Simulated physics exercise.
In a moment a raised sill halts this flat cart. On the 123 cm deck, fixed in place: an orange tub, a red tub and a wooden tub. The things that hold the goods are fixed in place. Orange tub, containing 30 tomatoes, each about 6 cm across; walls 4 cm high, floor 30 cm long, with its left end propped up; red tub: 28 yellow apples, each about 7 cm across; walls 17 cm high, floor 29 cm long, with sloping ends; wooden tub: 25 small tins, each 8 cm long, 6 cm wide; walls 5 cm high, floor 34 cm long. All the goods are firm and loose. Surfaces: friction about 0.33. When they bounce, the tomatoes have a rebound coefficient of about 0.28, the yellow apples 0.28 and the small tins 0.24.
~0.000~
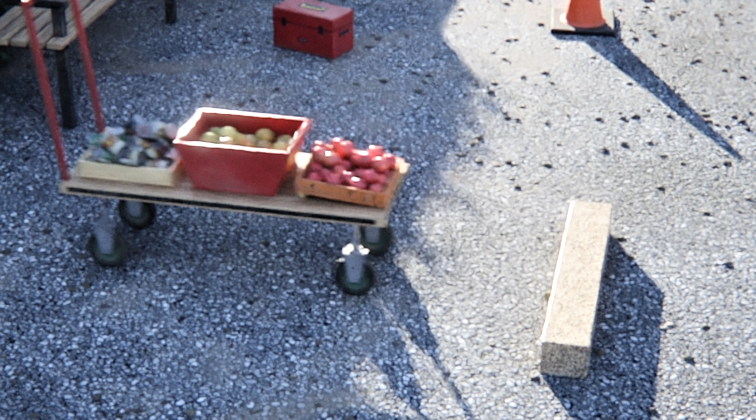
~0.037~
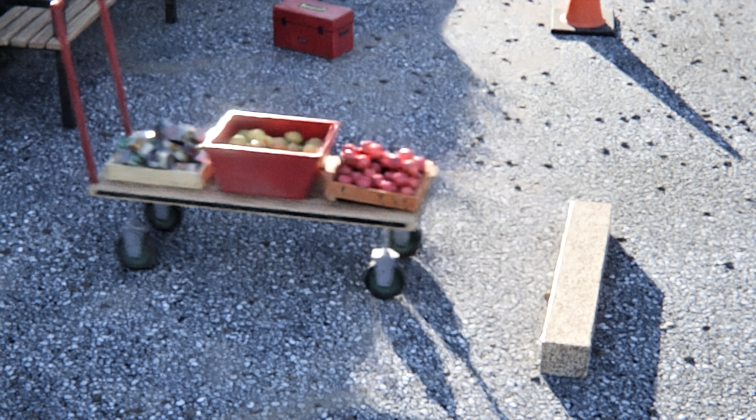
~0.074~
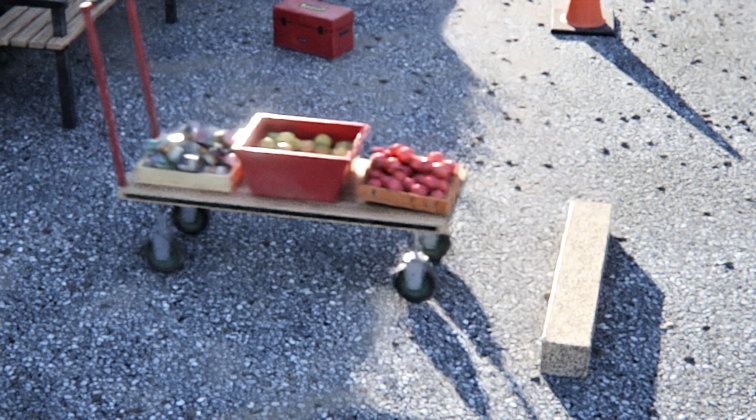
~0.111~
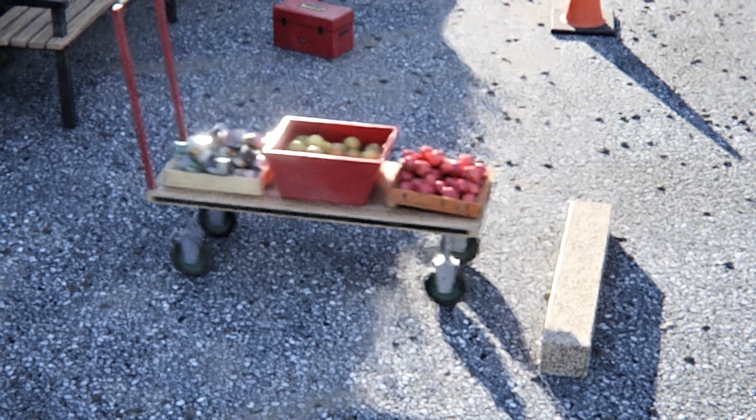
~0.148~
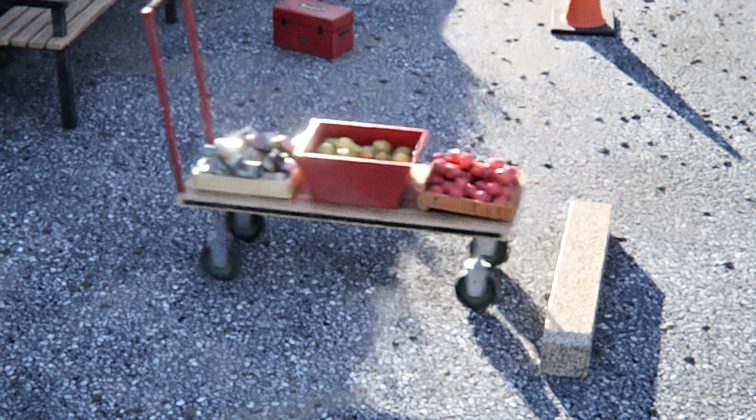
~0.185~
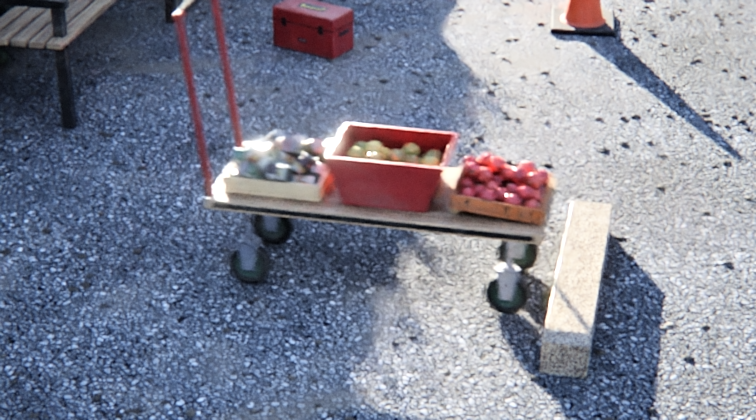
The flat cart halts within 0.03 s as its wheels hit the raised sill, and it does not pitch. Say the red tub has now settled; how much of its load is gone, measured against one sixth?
Less than a sixth is gone.
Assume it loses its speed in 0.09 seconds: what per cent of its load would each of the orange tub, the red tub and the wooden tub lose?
In that case orange tub 30, red tub 0 and wooden tub 40 per cent.
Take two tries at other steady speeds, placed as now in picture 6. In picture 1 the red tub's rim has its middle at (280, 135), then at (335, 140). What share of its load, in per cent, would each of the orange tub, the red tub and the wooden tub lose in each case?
Per cent lost, first try then second - orange tub: 30, 20; red tub: 0, 0; wooden tub: 30, 10.
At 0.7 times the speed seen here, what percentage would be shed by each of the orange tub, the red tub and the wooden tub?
Then the orange tub sheds 30 per cent, the red tub 0 per cent, and the wooden tub 20 per cent.
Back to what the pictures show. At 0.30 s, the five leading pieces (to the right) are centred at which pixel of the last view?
Mean position approx. (616, 188).
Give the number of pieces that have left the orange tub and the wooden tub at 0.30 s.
Estimated count: Orange tub around 6, wooden tub around 3.
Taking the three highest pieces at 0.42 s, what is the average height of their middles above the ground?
Around 66 centimetres.
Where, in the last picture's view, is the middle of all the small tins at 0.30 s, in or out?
Centre: Around (327, 162) px.
After 0.20 s, impact.
After 0.30 s, the orange tub is down by 6 of 30, the red tub has all 28 and the wooden tub is down by 3 of 25.
After 0.42 s, the orange tub is down by 10 of 30, the red tub has all 28 and the wooden tub is down by 8 of 25.
After 0.65 s, the orange tub is down by 11 of 30, the red tub has all 28 and the wooden tub is down by 10 of 25.
Outcome (at 1.15 s), the orange tub is down by 11 of 30, the red tub has all 28 and the wooden tub is down by 10 of 25. Asked share, 0 of 28, 0 per cent.
